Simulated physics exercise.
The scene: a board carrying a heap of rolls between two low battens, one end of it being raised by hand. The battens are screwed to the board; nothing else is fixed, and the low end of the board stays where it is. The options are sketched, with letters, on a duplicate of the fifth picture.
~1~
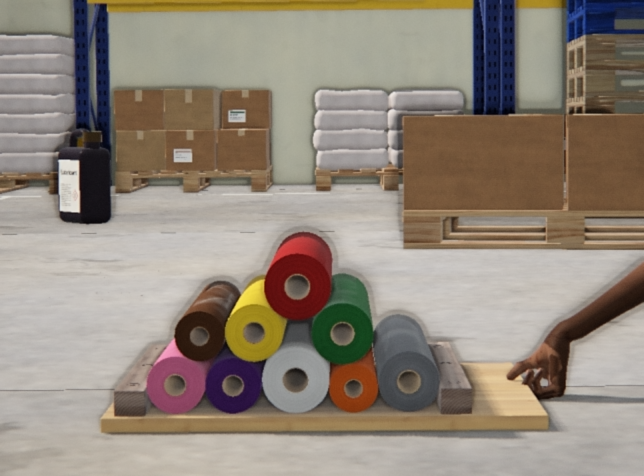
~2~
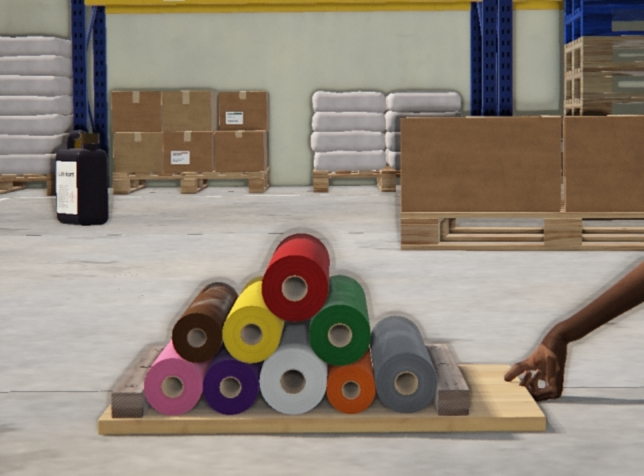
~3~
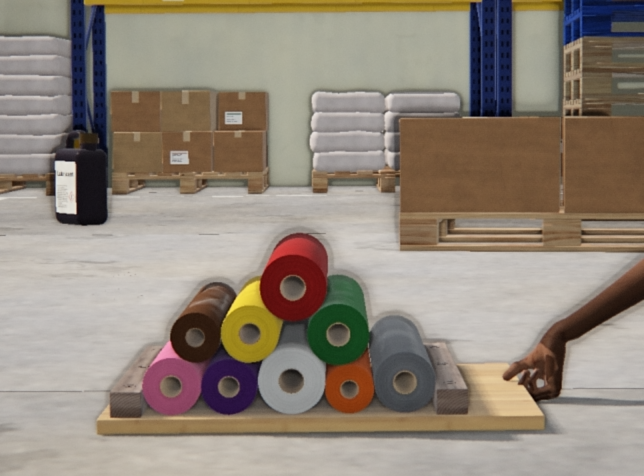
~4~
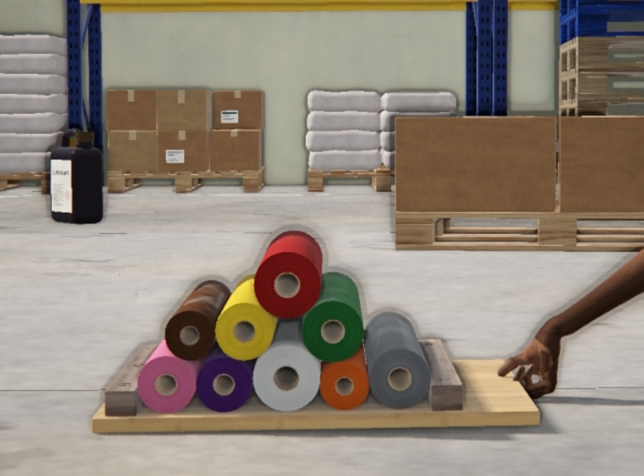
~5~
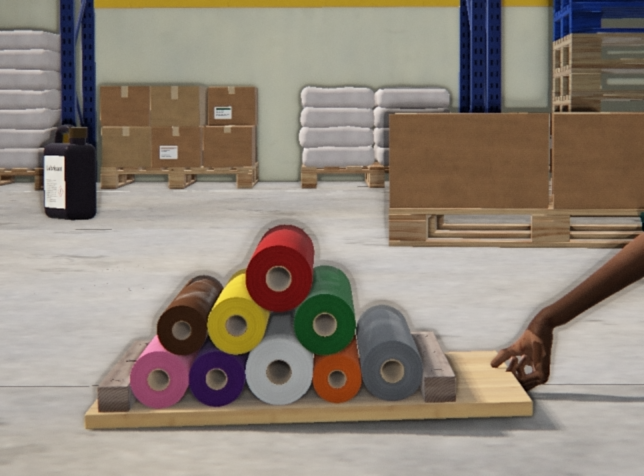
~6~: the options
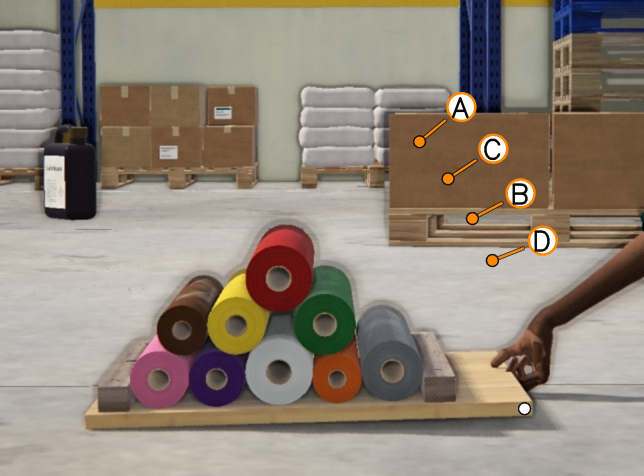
In this clip, a hand at the right end of a wooden board lifts that end very slightly, while the stacked coloured rolls between two battens stay in place and the whole warehouse view drifts a little to the left.
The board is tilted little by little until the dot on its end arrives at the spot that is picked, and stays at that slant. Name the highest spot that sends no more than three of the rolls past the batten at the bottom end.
The last mark within the limit is A.
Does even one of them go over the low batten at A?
Yes, at A.
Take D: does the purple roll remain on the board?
Yes.
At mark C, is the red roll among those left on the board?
No, with C.
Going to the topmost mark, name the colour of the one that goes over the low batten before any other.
The brown one.
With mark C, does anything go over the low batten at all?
At C: Yes.
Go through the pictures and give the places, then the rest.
The first picture shows board (326, 383); pink roll (175, 385); purple roll (233, 386).
The second picture shows purple roll (230, 387); white roll (293, 381).
The third picture shows board (322, 384); grey roll (405, 382); yellow roll (250, 333).
The fourth picture shows board (317, 381); pink roll (166, 384); purple roll (224, 385).
The fifth picture shows board (310, 374); pink roll (159, 380); purple roll (216, 379).
On the copy, A at (420, 142); B at (473, 218); C at (448, 179); D at (492, 261); the white dot at (525, 409).
On A. First, board at 21°.
Then, board at 39°.
Finally, board at 40°, three over the low batten (yellow, brown, red).
By contrast, B three over the low batten (yellow, brown, red); C three over the low batten (yellow, brown, red); D three over the low batten (yellow, brown, red).
